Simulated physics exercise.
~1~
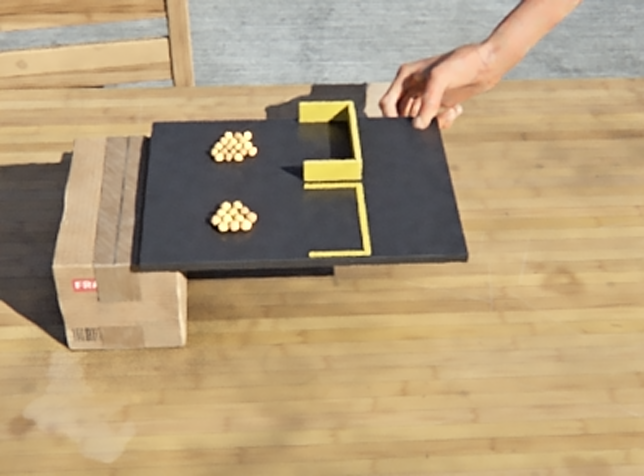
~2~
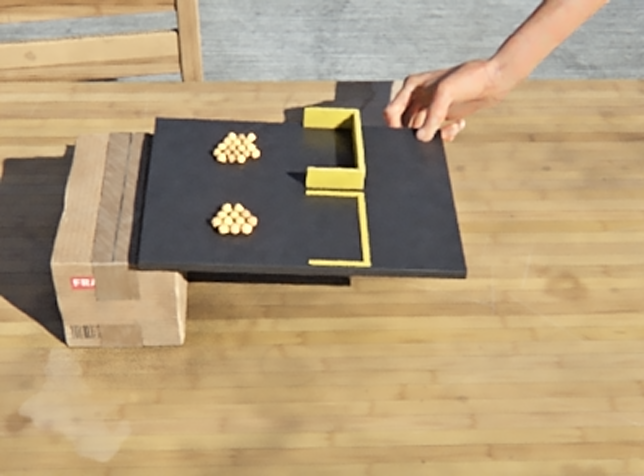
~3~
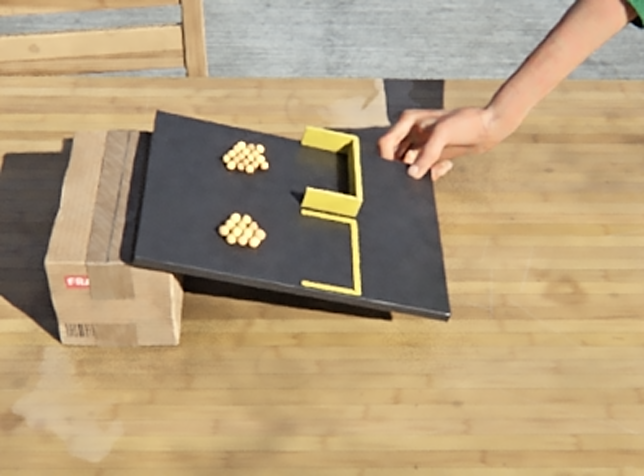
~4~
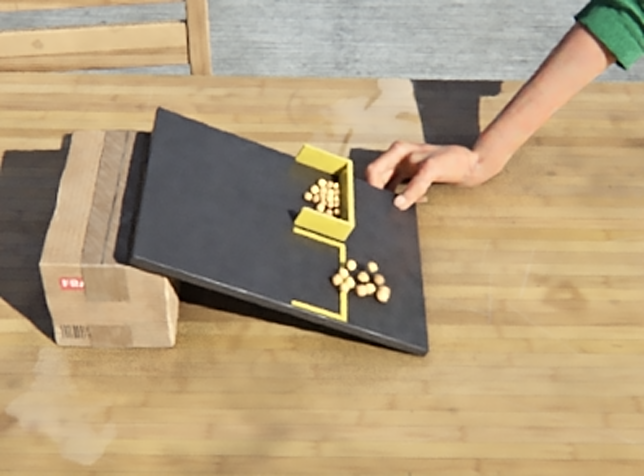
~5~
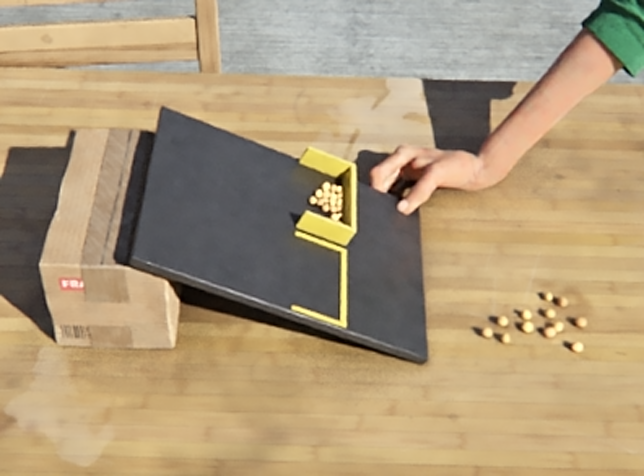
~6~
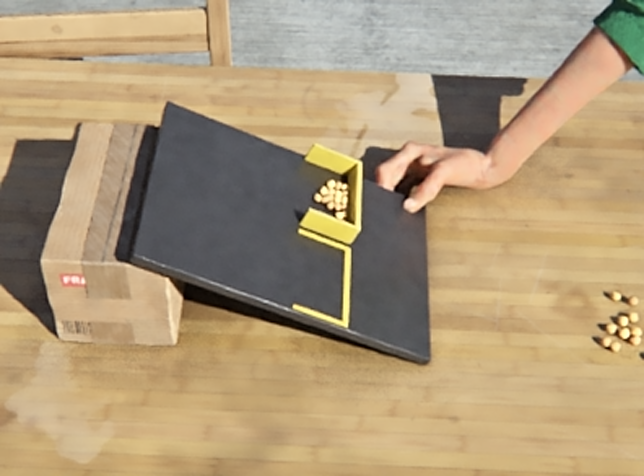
On a wooden table, a hand tilts a board; one pile rolls off, one stays caught.
